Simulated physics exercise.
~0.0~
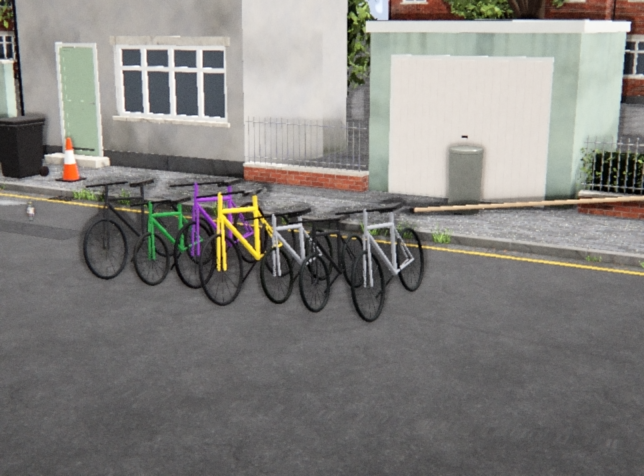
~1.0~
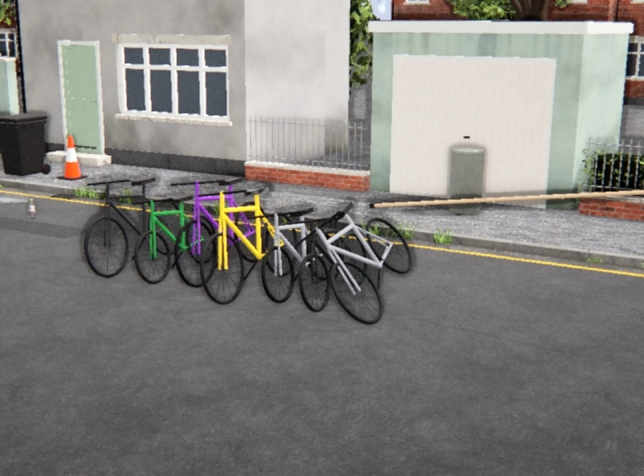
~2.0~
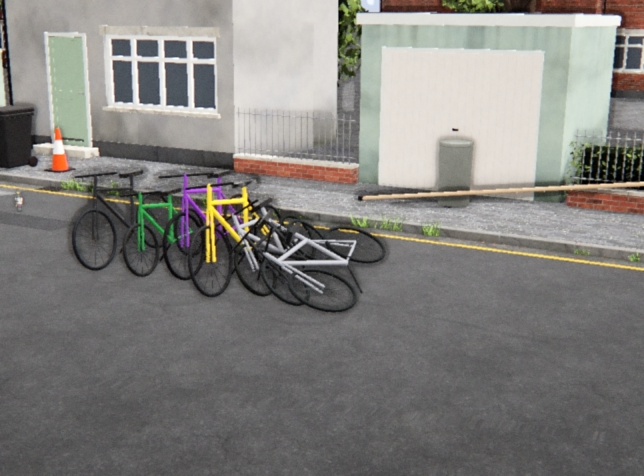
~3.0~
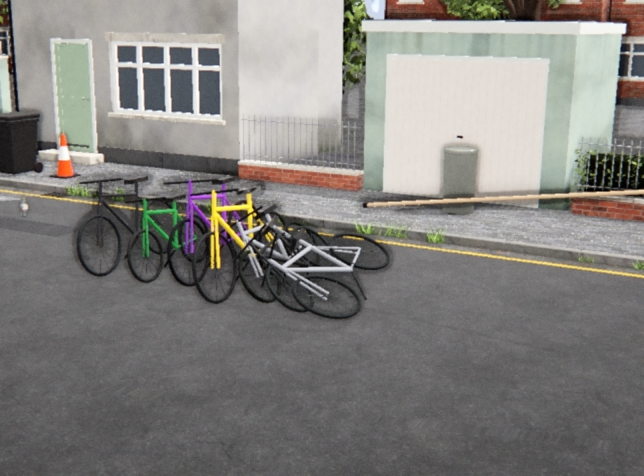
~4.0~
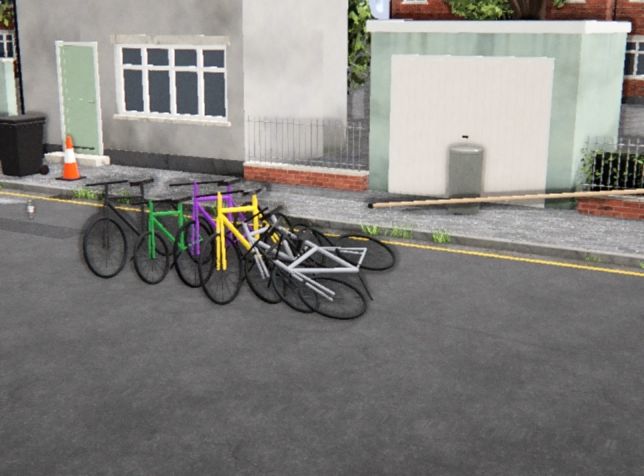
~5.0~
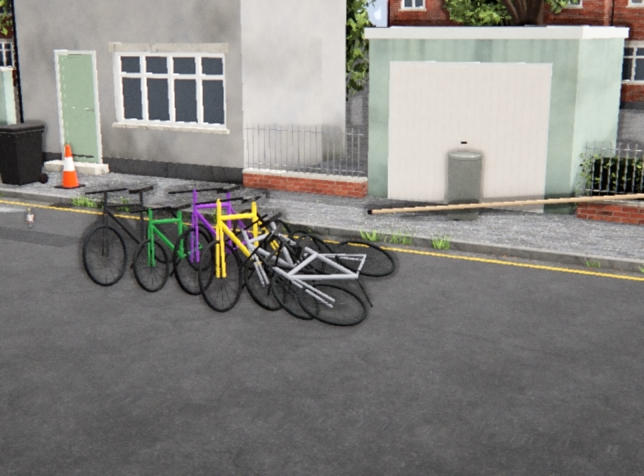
To begin with, a row of parked bicycles stands on the road beside a yellow line, with a long pale pole reaching in from the right behind the end bike. The pole moves left and the silver bicycle at the right end tips over towards its neighbours. It drops down low, and the two bikes next to it go over as well, ending in a tangle against the yellow one. The fall goes no further, and the pole stays where it is as the view sways slightly. At the end, the yellow, purple, green and far-left black bicycles are still standing.
